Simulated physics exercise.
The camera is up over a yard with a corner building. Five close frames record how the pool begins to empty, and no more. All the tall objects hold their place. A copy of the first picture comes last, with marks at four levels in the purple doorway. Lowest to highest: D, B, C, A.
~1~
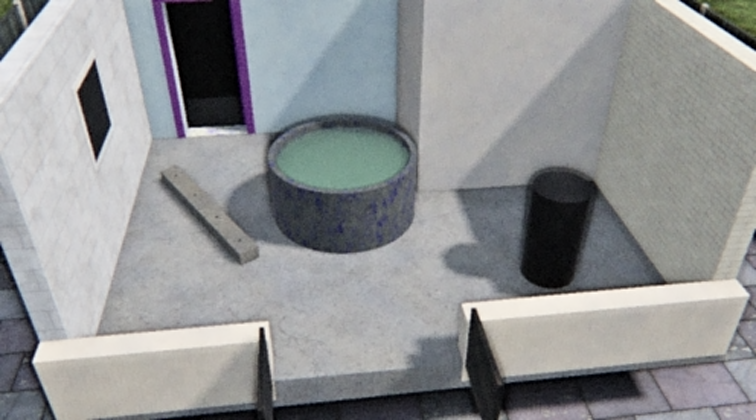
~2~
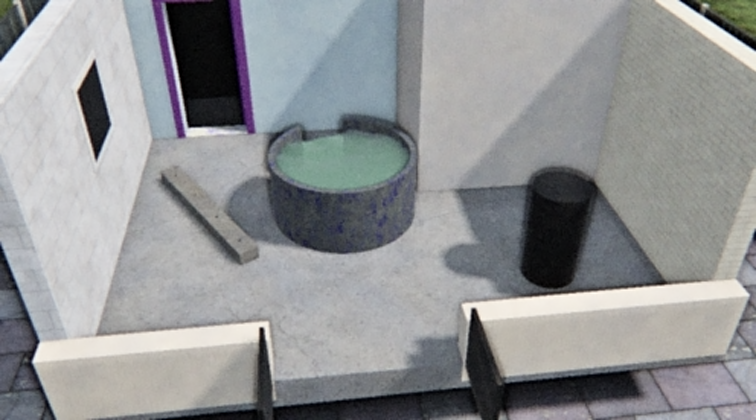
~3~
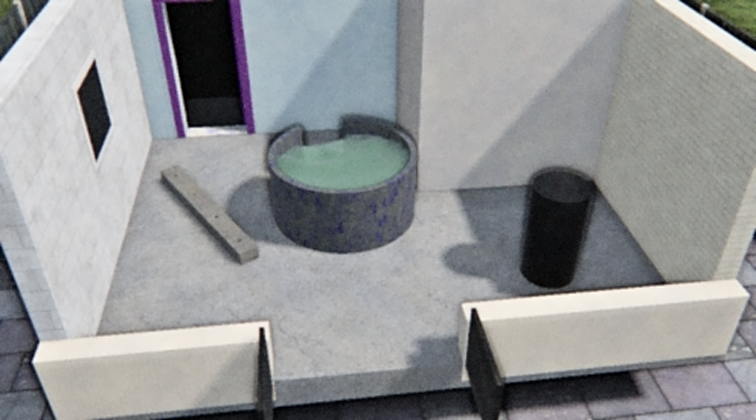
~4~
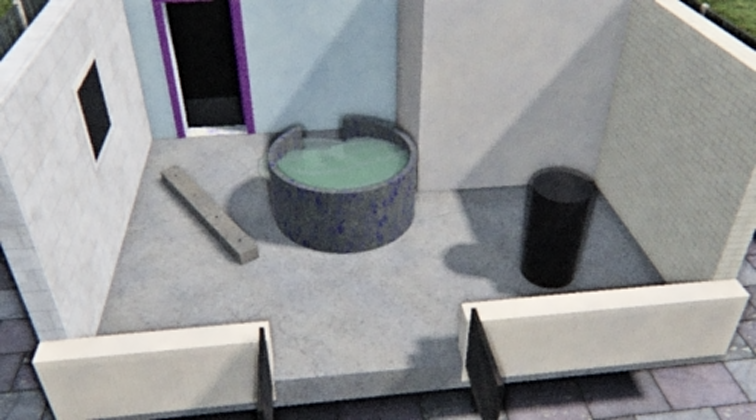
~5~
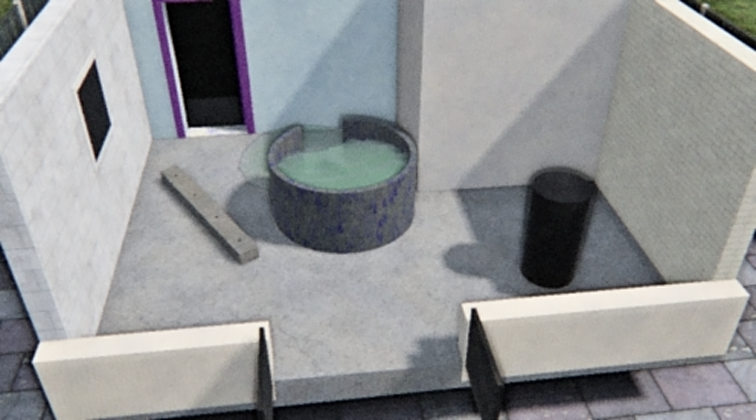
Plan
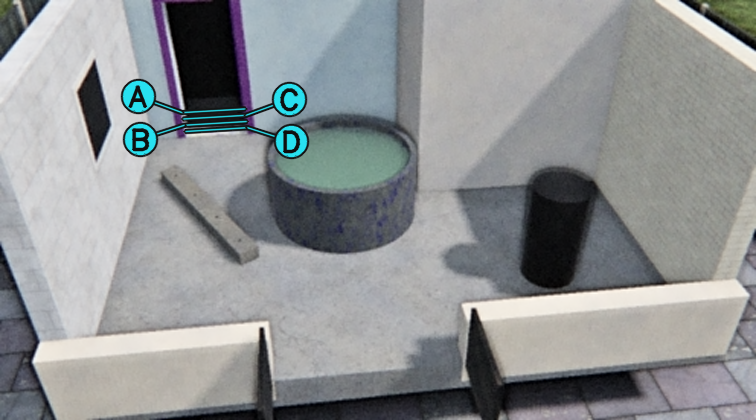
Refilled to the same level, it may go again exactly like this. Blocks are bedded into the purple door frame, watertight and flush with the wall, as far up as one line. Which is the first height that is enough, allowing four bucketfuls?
Take B.
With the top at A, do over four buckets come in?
No.
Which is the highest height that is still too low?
That is height D.
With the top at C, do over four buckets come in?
No, that is safe.
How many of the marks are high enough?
Three of the four.
On the marked copy, A at (213, 110); B at (215, 123); C at (214, 117); D at (216, 129); from the bottom up D, B, C, A.
With A, nothing gets over.
With B, a splash gets over, under a bucket.
With C, nothing gets over.
With D, about 9 bucketfuls get in.
